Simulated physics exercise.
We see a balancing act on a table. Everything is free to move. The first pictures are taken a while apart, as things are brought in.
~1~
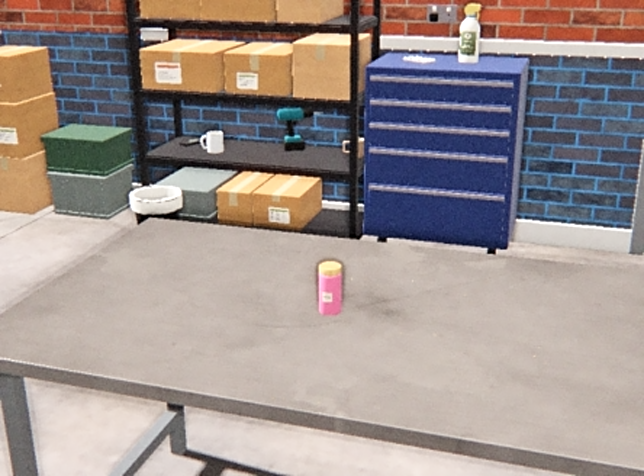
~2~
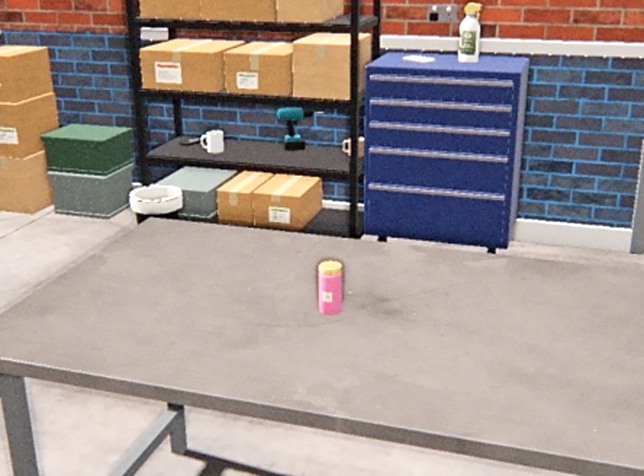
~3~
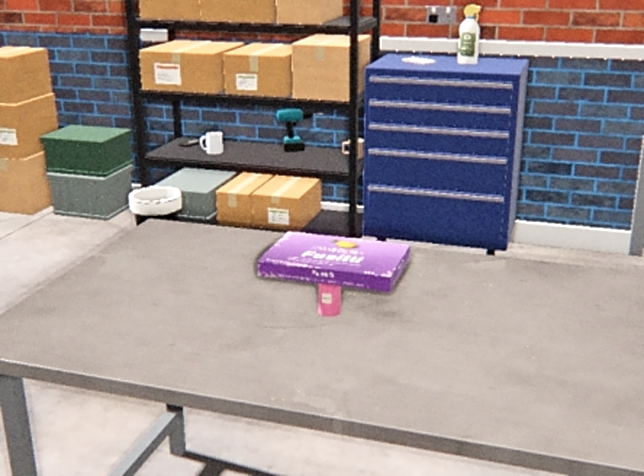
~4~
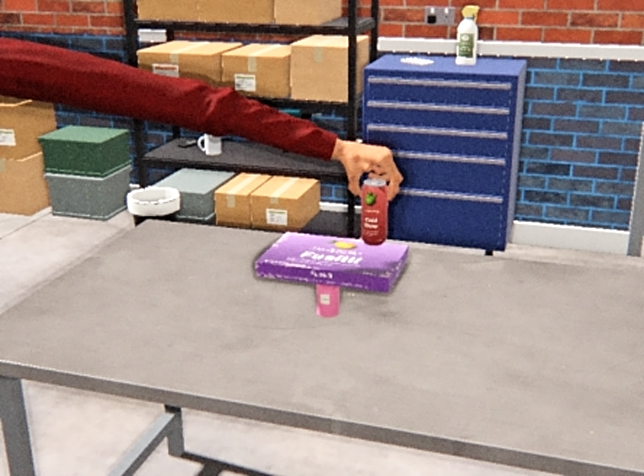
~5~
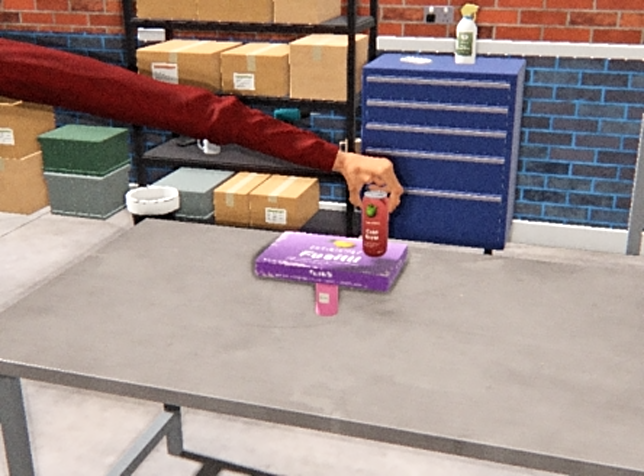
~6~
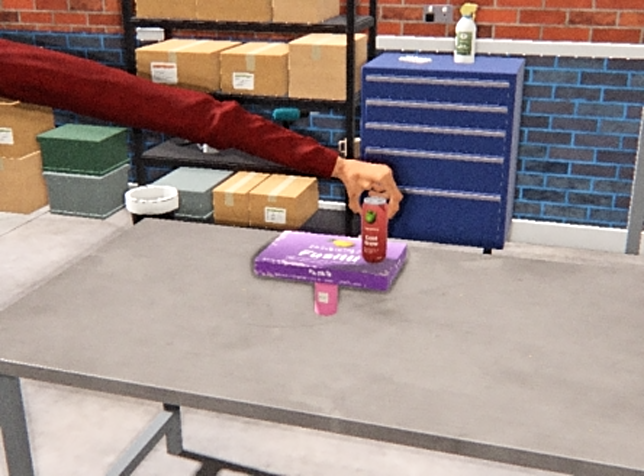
The clip shows a small pink container with a yellow lid on a gray table, then a purple packet resting on top of it. A hand in a red sleeve lowers a red can onto the packet's right side, still gripping it.
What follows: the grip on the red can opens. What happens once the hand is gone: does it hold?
In the end the stack loses its balance.
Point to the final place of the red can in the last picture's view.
Near (461, 333).
Then, 0.40 s on from there, red can now fallen; purple packet turned 51° from how it was put.
Then, 0.60 s on from there, purple packet now fallen; pink shaker shifted about its own width.
In the end, fallen, purple packet and red can; moved from the start, pink shaker. At the end, from the last picture's camera, red can near (462, 333). The stack comes apart.
